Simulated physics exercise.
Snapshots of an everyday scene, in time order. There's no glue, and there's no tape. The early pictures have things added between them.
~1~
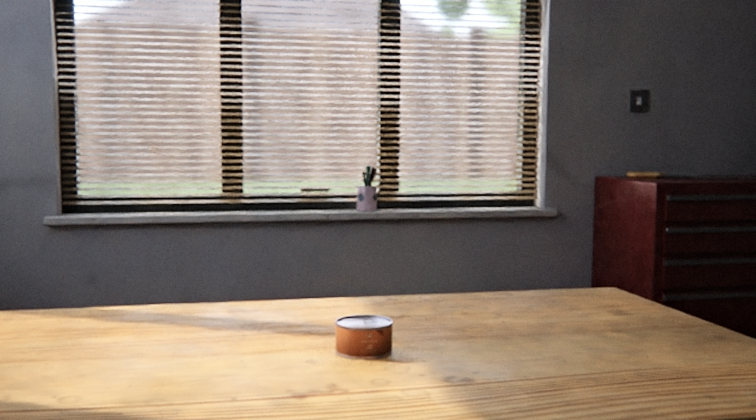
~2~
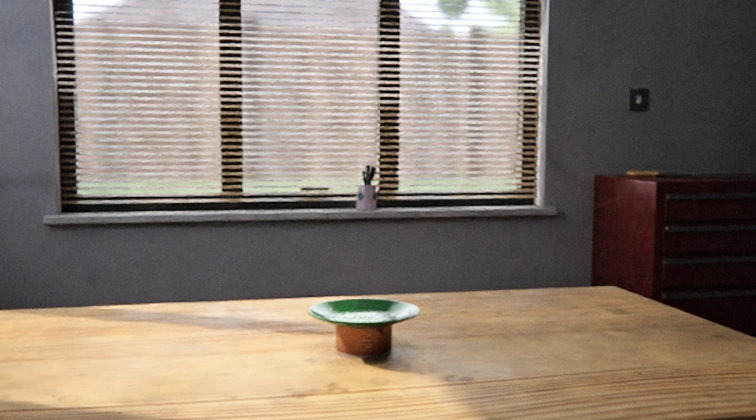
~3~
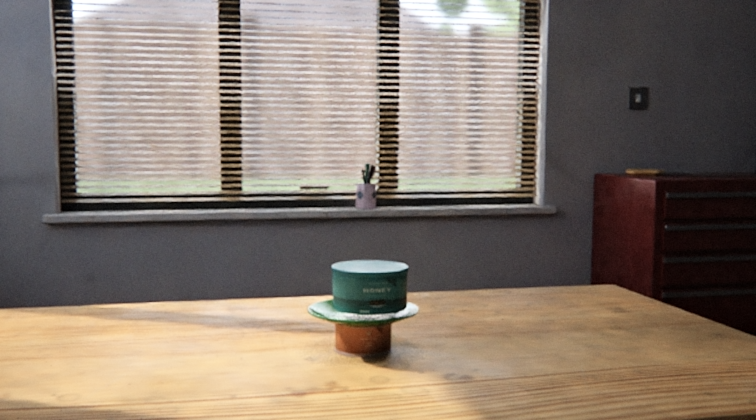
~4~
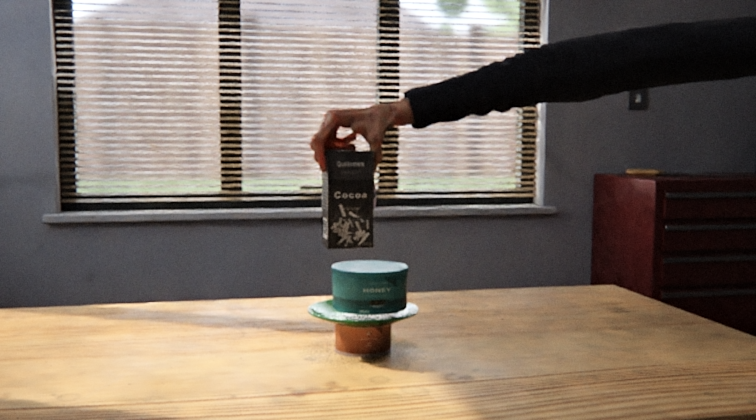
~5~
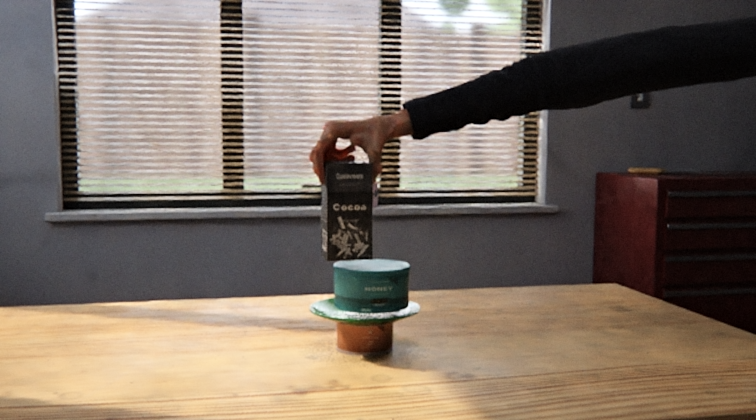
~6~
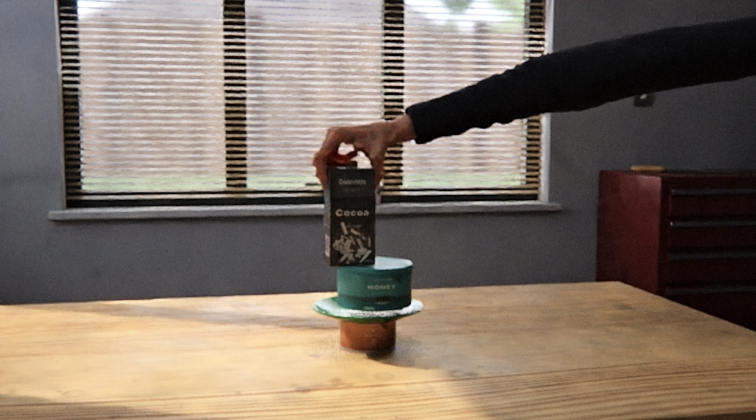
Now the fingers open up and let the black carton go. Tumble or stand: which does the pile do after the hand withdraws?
Firm.
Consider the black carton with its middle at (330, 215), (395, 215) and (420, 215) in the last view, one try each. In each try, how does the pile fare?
Lab note - case 1: Collapse; case 2: No collapse; case 3: Collapse.
Then, 0.20 s on from there, no change.
Then, 0.40 s on from there, black carton resting near (349, 216).
In the end, all 4 unmoved. At the end, from the last picture's camera, black carton near (349, 216). The pile stays up.
